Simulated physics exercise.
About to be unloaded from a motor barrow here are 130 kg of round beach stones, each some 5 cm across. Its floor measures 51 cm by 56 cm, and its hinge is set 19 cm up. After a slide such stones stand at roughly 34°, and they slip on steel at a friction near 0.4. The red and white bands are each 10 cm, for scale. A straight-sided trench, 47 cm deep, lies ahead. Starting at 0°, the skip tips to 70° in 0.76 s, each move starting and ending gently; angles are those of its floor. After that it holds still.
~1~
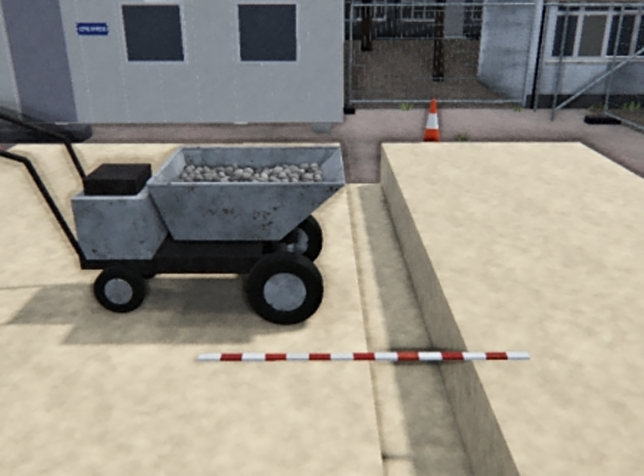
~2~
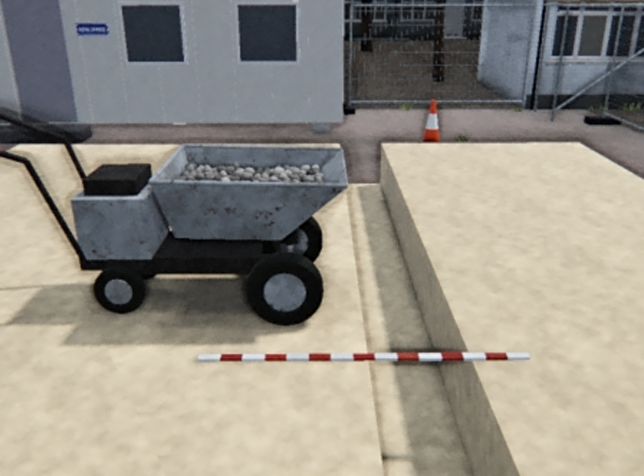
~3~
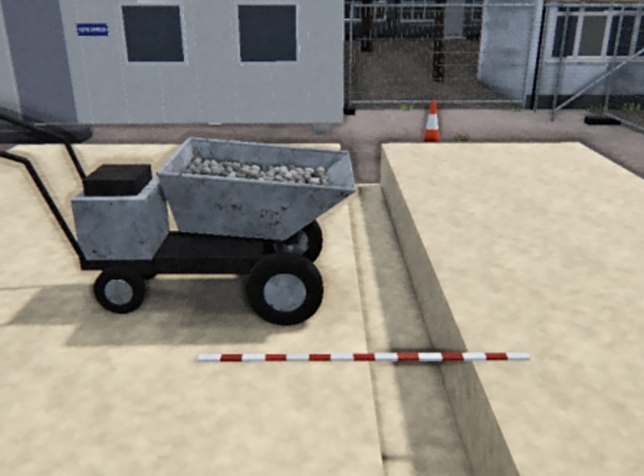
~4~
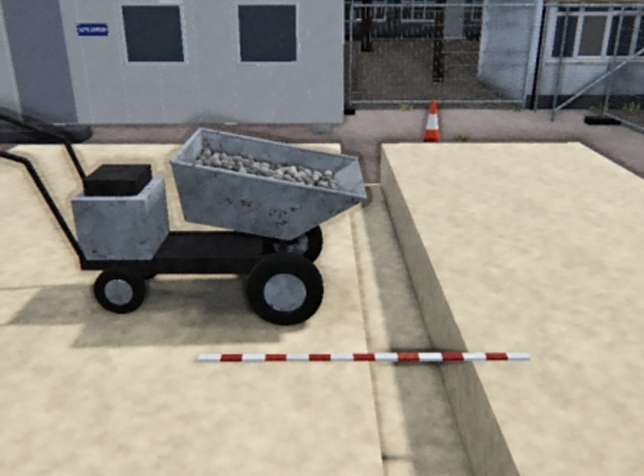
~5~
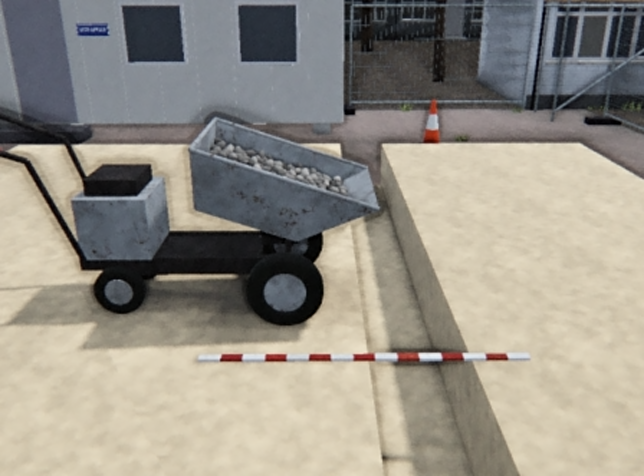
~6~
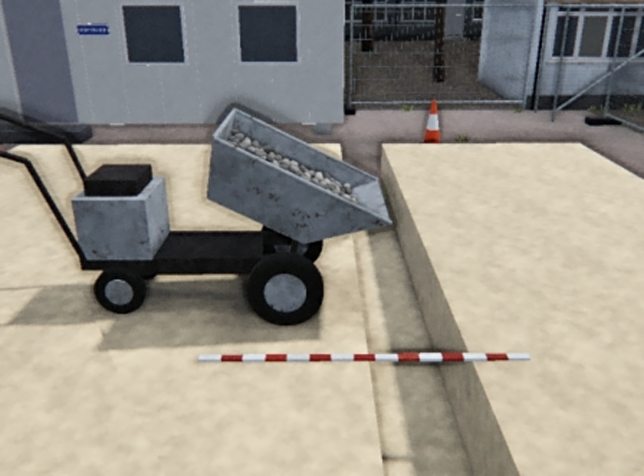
A motor barrow's grey skip, loaded with round stones, tilts steadily toward the right.
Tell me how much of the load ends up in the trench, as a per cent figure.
Some 66 per cent ends up in the trench.
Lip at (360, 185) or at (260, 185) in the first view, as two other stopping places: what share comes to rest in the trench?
Roughly 40 in a hundred, then 85 in a hundred.
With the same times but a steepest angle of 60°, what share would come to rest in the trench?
The trench would hold about 55% of it.
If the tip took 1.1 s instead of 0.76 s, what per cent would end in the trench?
It would be near 70 percent.
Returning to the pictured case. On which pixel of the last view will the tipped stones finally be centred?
Roughly at (427, 354).
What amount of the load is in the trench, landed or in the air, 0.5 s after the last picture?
Some 30 per cent of the load by that point.
Then, 0.2 s after the last picture the floor is at 59°, 100 % in the skip; the foremost stones are at (399, 260).
Then, 0.5 s after the last picture the floor is at 70°, 63 % in the skip, 30 % in the trench, 7 % past the trench; the foremost stones are at (482, 300).
Then, 0.9 s after the last picture the floor is at 70°, 9 % in the skip, 57 % in the trench, 34 % past the trench; the foremost stones are at (607, 296).
Then, 2.8 s after the last picture the floor is at 70°, 0 % in the skip, 66 % in the trench, 34 % past the trench; the foremost stones are past the picture's edge.
